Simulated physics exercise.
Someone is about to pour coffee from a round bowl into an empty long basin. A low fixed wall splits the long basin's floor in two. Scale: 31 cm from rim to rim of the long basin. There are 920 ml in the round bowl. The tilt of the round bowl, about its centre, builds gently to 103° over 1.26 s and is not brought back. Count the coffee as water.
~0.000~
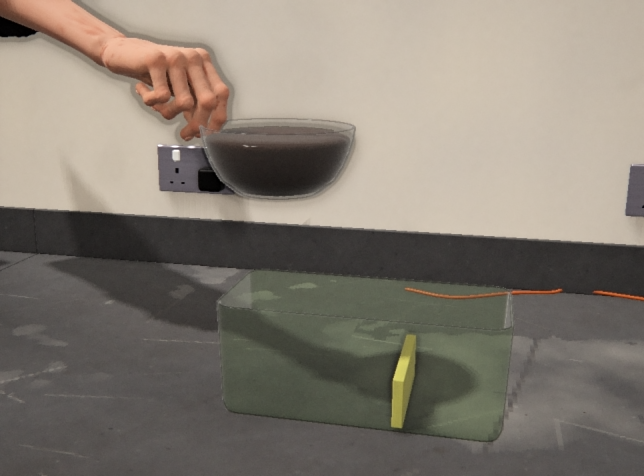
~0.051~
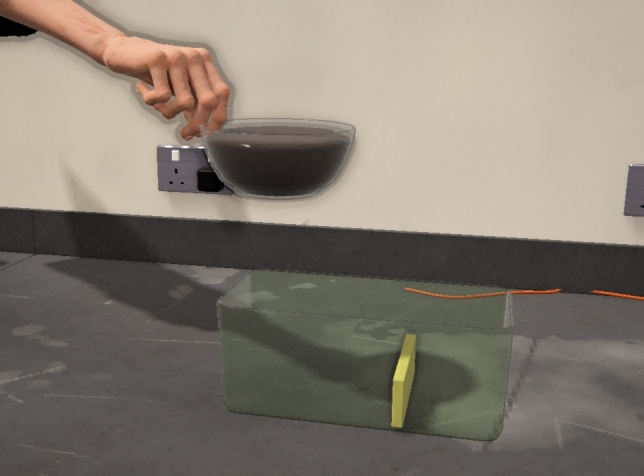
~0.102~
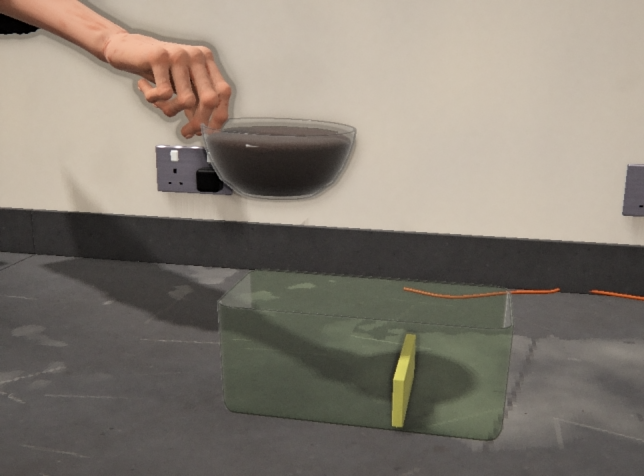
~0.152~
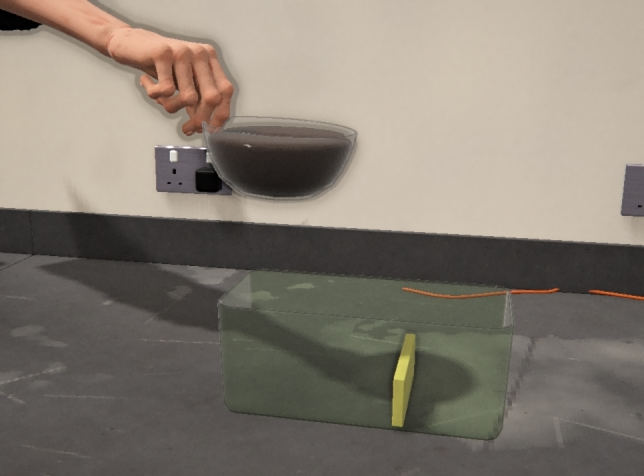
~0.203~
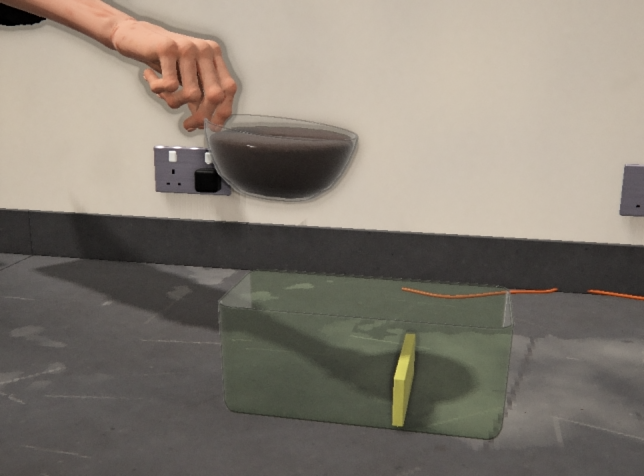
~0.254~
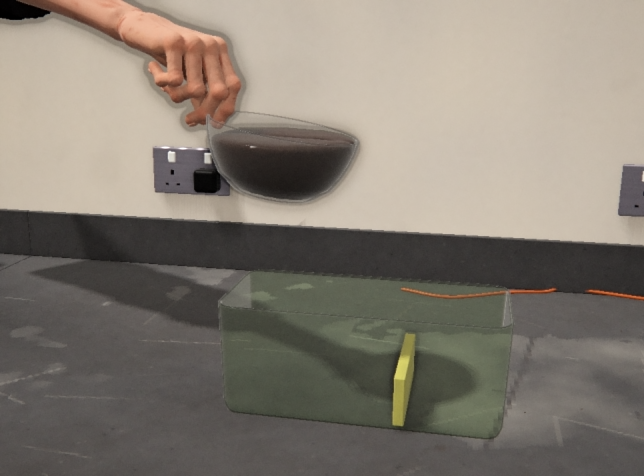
To begin with, a hand holds a clear round bowl of dark coffee level above a long, greenish see-through basin with a yellow upright piece inside. Then the hand shifts very slightly and the bowl leans gently, its right rim dipping a little, while the coffee stays inside.
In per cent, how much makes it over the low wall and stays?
Roughly 58 per cent is past the wall.
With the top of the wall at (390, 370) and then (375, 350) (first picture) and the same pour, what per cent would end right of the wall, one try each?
In turn about 60 and 80 per cent.
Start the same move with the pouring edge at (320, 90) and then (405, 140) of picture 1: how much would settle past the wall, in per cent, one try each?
In turn about 35 and 75 per cent.
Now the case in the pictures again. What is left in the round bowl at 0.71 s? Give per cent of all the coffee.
Near 44 in a hundred.
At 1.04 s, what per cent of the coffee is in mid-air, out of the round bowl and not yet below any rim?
Near 6 in a hundred.
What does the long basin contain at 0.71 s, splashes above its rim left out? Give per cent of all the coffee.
About 20 per cent.
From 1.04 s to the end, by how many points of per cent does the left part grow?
Some 8 per cent.
After 0.71 s the tilt is 61° and 44 per cent is still to pour, 5 is left of the wall and 16 right of it.
After 1.04 s the tilt is 95° and 2 per cent is still to pour, 33 is left of the wall and 58 right of it.
After 1.38 s the tilt is 103° and 0 per cent is still to pour, 41 is left of the wall and 58 right of it.
After 1.76 s the tilt is 103° and 0 per cent is still to pour, 41 is left of the wall and 58 right of it.
In the end 41 per cent lies left of the wall, 58 right of it and 1 outside.
